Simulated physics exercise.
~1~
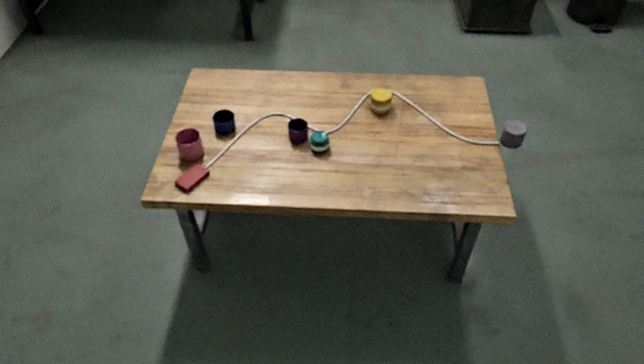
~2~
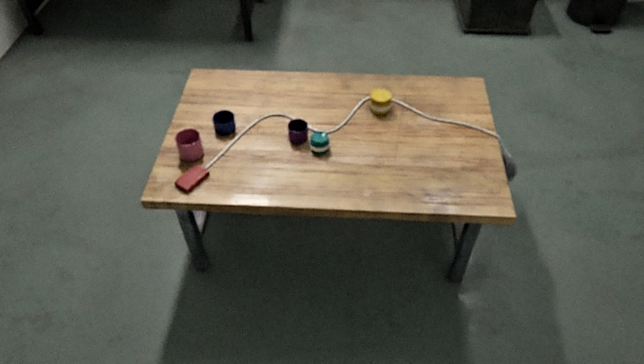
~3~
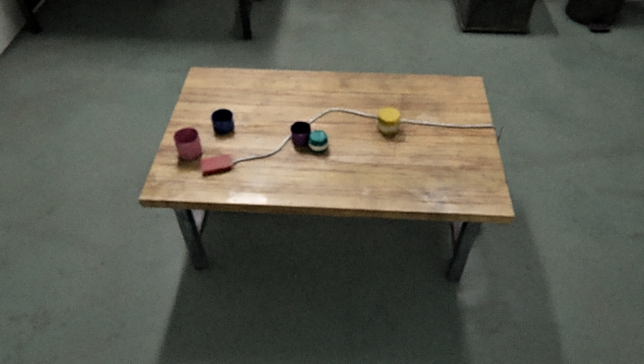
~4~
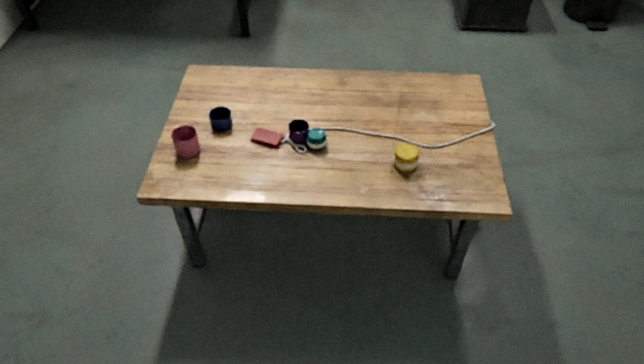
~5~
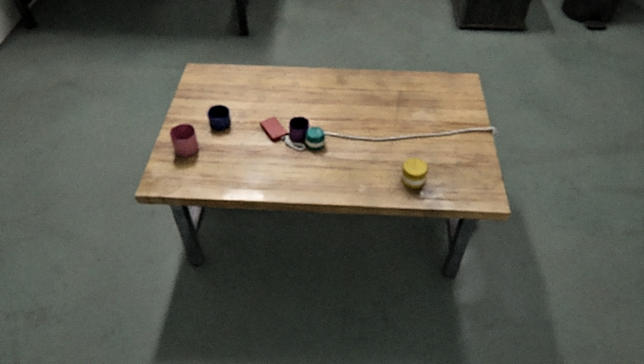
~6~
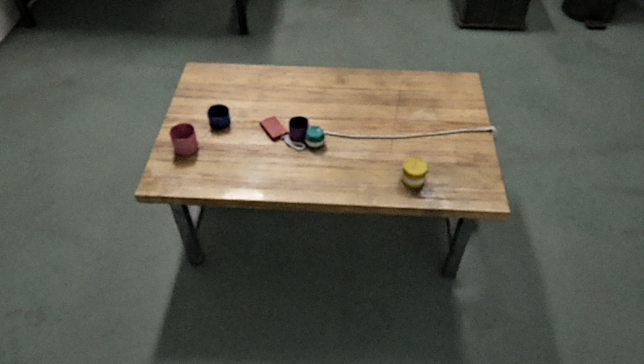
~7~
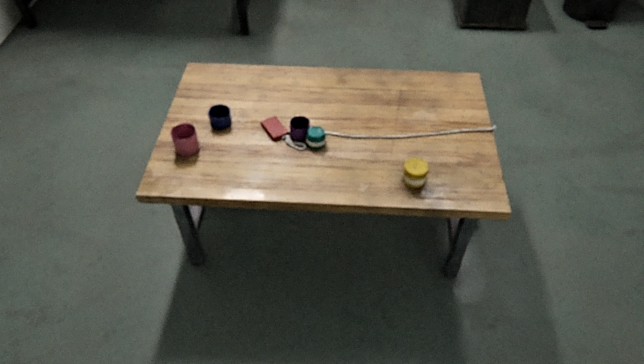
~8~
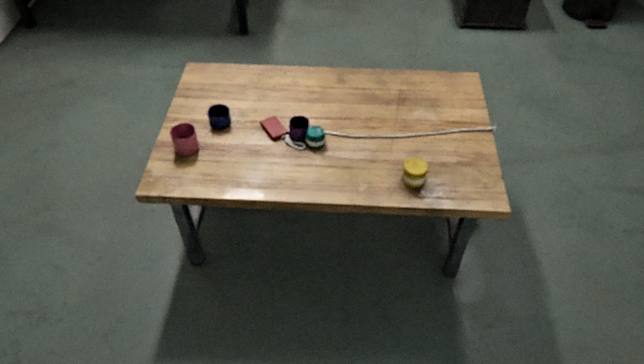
On a wooden table in a grey-floored room, a grey speaker drops off the right edge, pulling a pale cable that winds between cups and jars. The yellow tin slides toward the front right, and the red phone is dragged right, stopping beside the purple cup.
